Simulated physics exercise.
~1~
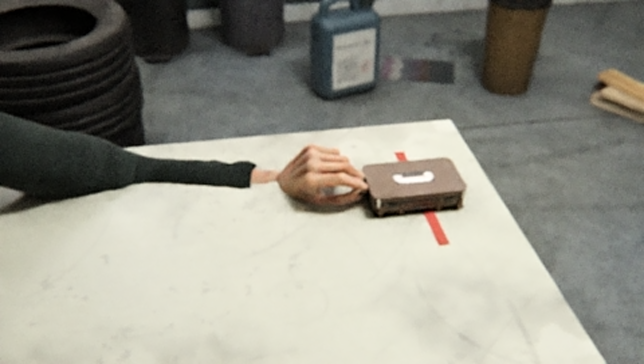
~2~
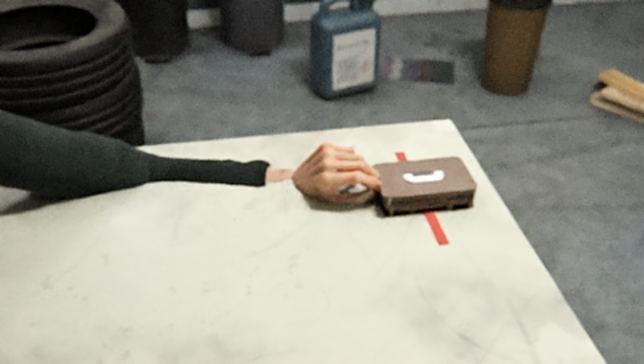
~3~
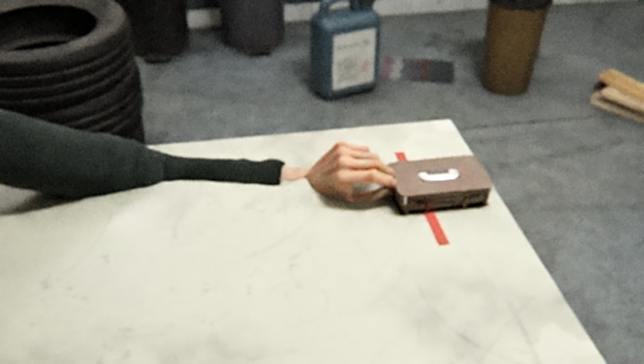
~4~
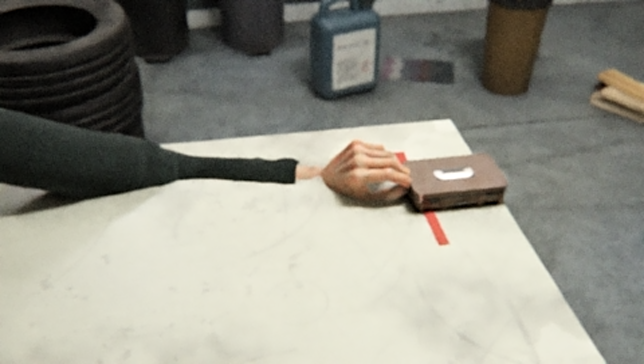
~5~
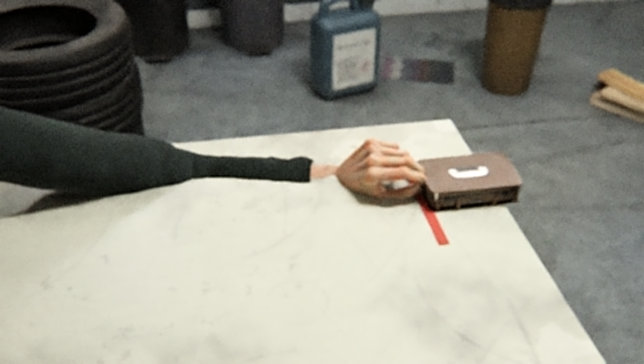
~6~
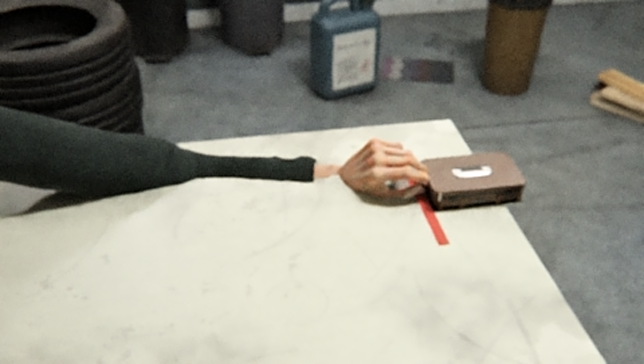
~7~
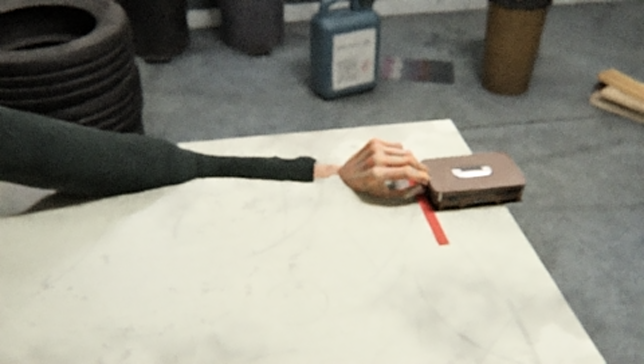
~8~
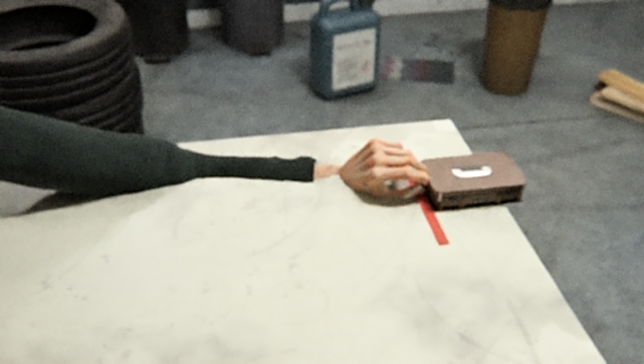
In this clip, a hand in a dark sleeve pushes a brown case rightward along a pale tabletop, across a red tape mark and towards the table's right edge. The hand then stops, and the case stays on the table at the edge, just past the tape.
